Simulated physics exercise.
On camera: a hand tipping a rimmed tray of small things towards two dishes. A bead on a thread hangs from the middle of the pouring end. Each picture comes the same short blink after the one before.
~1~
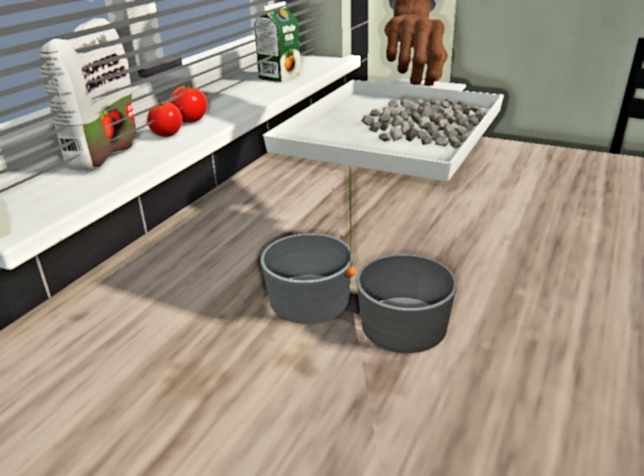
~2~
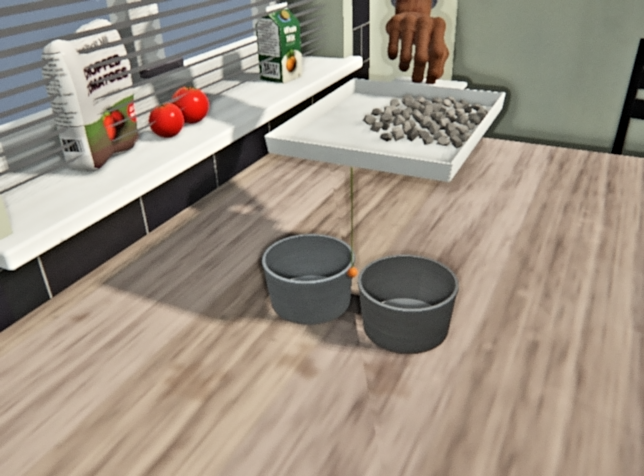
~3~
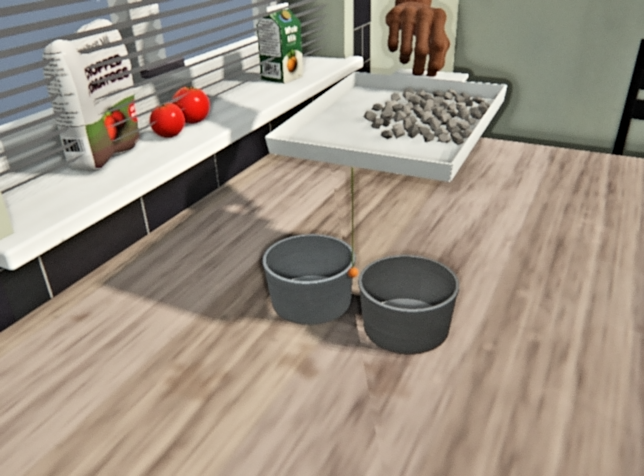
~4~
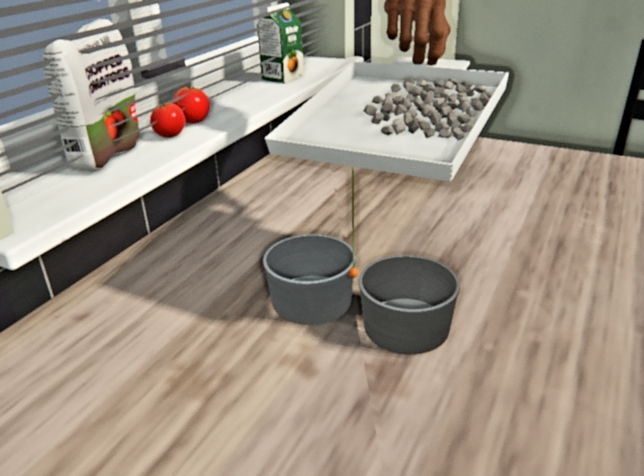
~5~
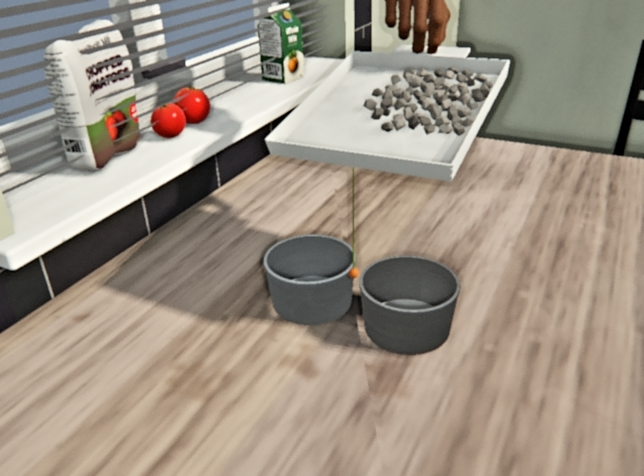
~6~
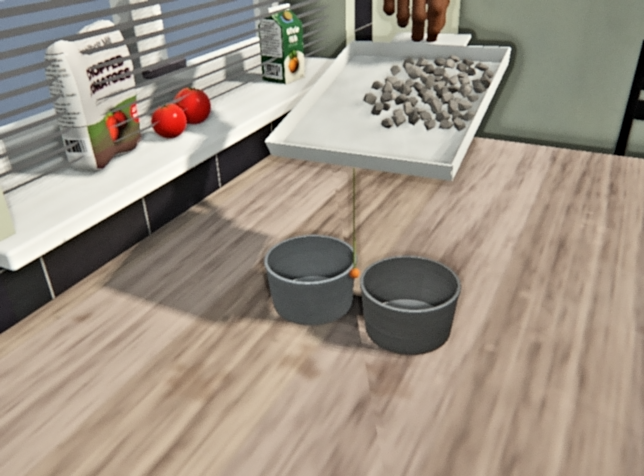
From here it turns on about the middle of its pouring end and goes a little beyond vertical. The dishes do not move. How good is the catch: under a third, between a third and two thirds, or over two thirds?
The two hold under a third of the load.
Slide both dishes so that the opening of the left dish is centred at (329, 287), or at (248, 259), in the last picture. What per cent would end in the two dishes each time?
About 30 and 20 per cent.
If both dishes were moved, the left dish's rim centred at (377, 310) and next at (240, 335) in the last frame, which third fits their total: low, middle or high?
One: Between a third and two thirds. Two: Under a third.
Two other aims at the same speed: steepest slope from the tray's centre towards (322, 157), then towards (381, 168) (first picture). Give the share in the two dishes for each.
First some 20, then 10 per cent.
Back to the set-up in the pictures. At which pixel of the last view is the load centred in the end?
At about (335, 383).
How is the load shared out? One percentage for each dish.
Left dish: 0 %, right dish: 0 %.
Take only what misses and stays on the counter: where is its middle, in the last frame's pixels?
Near (335, 383).
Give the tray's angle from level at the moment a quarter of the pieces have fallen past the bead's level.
At some 100 degrees.
Shortly afterwards, tray tipped steeply; the bulk on the tray; a little in the air.
Next, tray tipped right over; near two thirds on the tray; near a quarter outside both; a little in the air.
Some moments later, tray tipped past a quarter turn; the whole lot outside both.
In the end, tray tipped past a quarter turn; none at all in the right dish; none at all in the left dish; the whole lot outside both.
